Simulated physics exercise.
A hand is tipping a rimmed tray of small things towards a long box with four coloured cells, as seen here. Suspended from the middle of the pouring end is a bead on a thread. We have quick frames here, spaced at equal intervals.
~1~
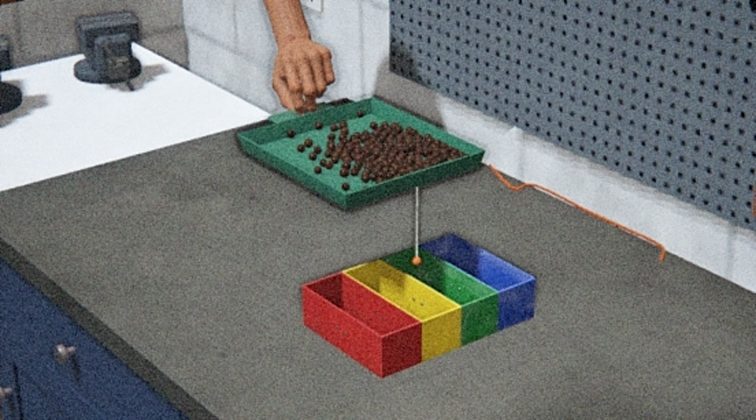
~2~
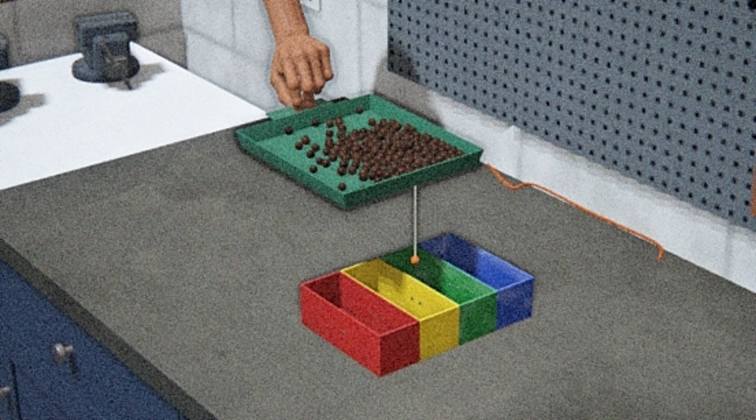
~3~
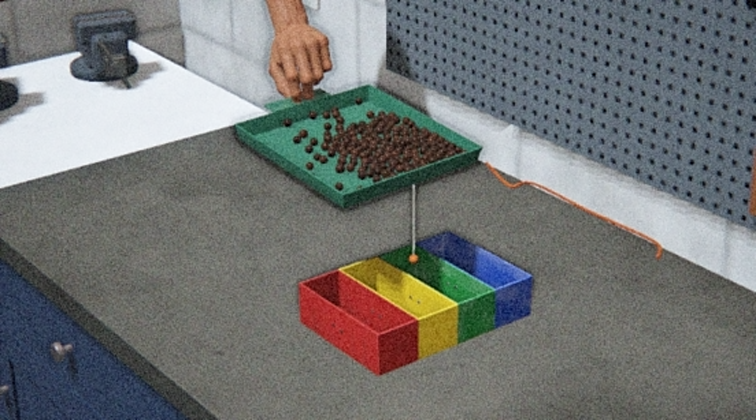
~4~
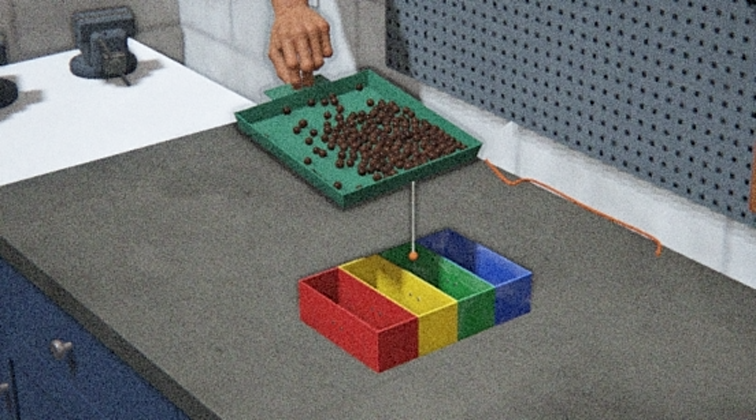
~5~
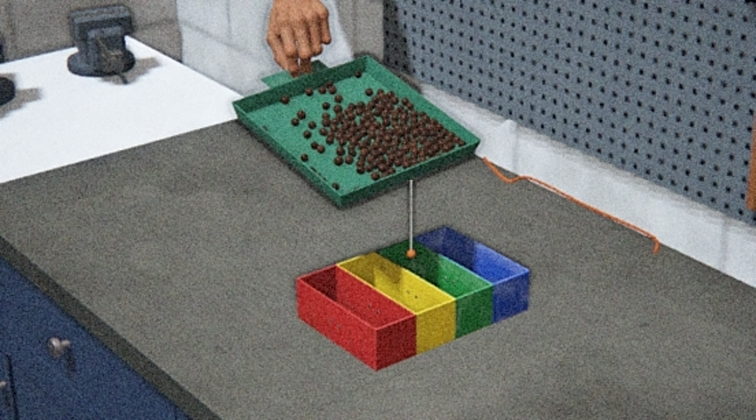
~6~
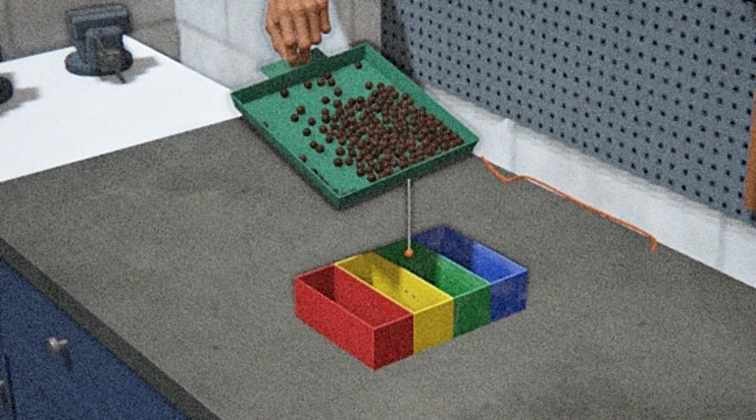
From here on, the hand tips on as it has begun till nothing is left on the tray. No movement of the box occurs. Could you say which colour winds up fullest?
The red cell winds up fullest.
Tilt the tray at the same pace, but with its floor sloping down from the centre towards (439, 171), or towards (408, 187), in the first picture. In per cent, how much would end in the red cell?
I'd put it at some 0 % and then some 20 %.
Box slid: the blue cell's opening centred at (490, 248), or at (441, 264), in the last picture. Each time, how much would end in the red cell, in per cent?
Trial 1 40%, trial 2 20%.
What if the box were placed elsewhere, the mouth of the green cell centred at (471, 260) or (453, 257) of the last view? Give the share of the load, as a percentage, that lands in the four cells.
About 40% and about 50%.
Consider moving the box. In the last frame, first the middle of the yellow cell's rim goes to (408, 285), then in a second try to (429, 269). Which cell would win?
Taking the two placings in order, you'd get red and then the red one.
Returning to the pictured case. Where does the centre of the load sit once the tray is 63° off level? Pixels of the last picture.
Mark it at roughly (384, 172) in the final frame.
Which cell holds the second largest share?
It is the cell in yellow.
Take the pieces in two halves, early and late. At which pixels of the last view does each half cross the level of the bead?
(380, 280) first, (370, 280) later.
Shortly afterwards, tray tipped steeply; the bulk on the tray; only a few in the red cell; a little falling or outside the box.
Next, tray tipped past a quarter turn; only a few on the tray; near half in the red cell; near a quarter in the yellow cell; a little in the green cell; only a few in the blue cell; near a quarter falling or outside the box.
Some moments later, tray tipped past a quarter turn; near half in the red cell; near a quarter in the yellow cell; a little in the green cell; only a few in the blue cell; a little falling or outside the box.
In the end, tray tipped past a quarter turn; near half in the red cell; near a quarter in the yellow cell; a little in the green cell; only a few in the blue cell; a little outside the box.
